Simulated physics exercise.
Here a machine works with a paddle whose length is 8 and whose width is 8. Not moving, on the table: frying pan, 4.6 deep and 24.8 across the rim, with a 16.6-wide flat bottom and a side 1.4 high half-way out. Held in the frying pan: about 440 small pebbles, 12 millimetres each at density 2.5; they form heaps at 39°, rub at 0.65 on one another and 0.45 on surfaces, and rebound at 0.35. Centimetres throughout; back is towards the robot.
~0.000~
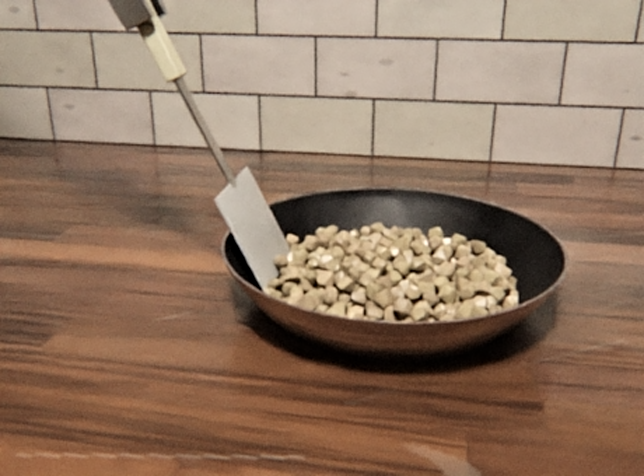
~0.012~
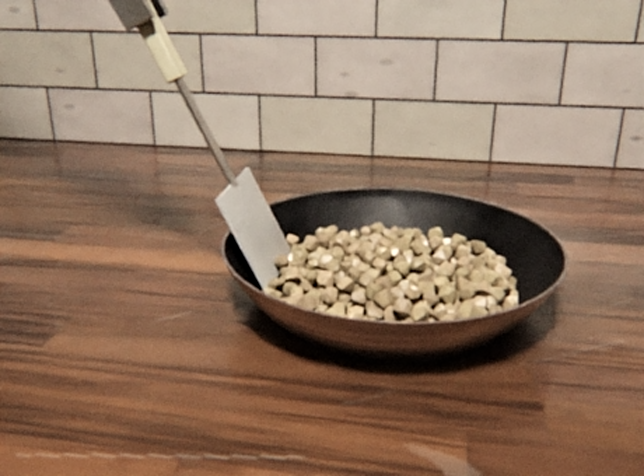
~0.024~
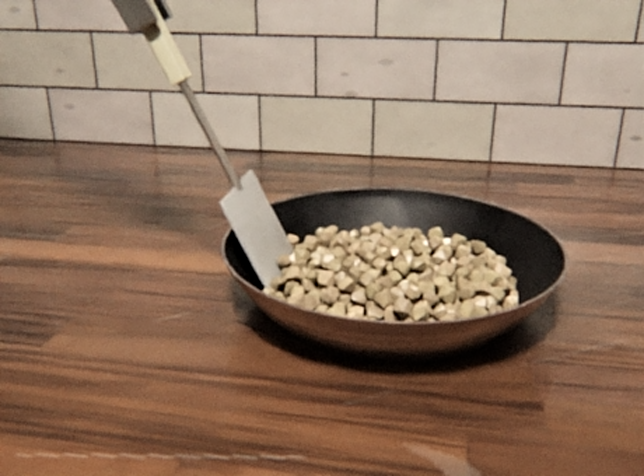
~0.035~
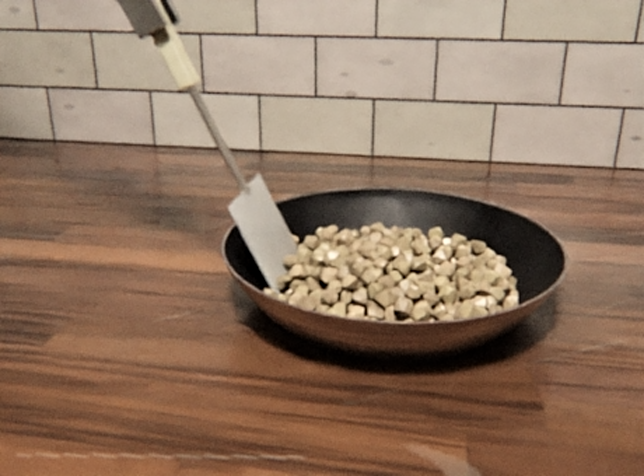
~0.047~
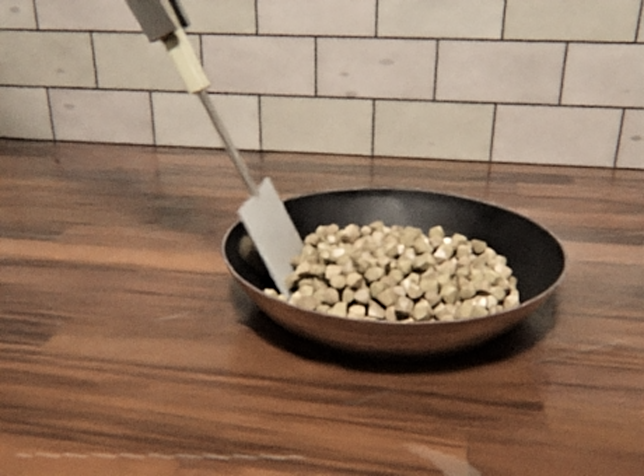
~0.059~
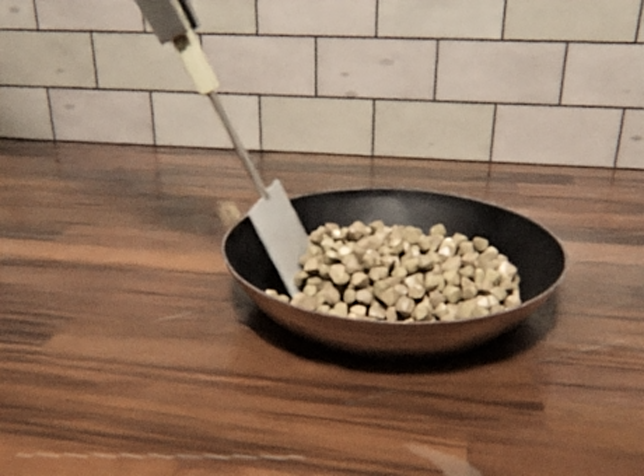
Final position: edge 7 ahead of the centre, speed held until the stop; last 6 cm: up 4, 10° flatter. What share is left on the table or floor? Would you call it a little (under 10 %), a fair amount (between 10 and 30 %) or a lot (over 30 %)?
A fair amount, between 10 and 30 %.
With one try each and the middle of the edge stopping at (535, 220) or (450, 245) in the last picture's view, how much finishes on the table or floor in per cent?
Estimates, in order: 35 % and 0 %.
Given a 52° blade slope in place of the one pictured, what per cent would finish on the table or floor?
In that case, around 10 percent would end up on the table or floor.
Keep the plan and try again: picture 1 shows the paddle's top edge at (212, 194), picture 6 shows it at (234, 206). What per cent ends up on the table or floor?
Near 5 in a hundred.
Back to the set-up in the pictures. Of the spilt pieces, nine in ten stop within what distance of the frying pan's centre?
Around 25 centimetres.
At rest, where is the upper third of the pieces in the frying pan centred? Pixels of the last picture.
Roughly at (511, 272).
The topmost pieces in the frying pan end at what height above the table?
It reaches about 6.5 cm.
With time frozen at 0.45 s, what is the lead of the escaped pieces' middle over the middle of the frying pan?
That distance is around 16 cm.
By 0.14 s, sloping 64°, highest piece 24 above the table; 433 in the frying pan, 2 on the blade or in flight.
By 0.21 s, sloping 60°, highest piece 36 above the table; 430 in the frying pan, 5 on the blade or in flight.
By 0.45 s, sloping 54°, highest piece 36 above the table; 374 in the frying pan, 46 on the table or floor, 15 on the blade or in flight.
By 1.50 s, sloping 54°, highest piece 6 above the table; 373 in the frying pan, 62 on the table or floor.
Final count, 373 in the frying pan, 62 on the table or floor. That is 14 % on the table or floor.
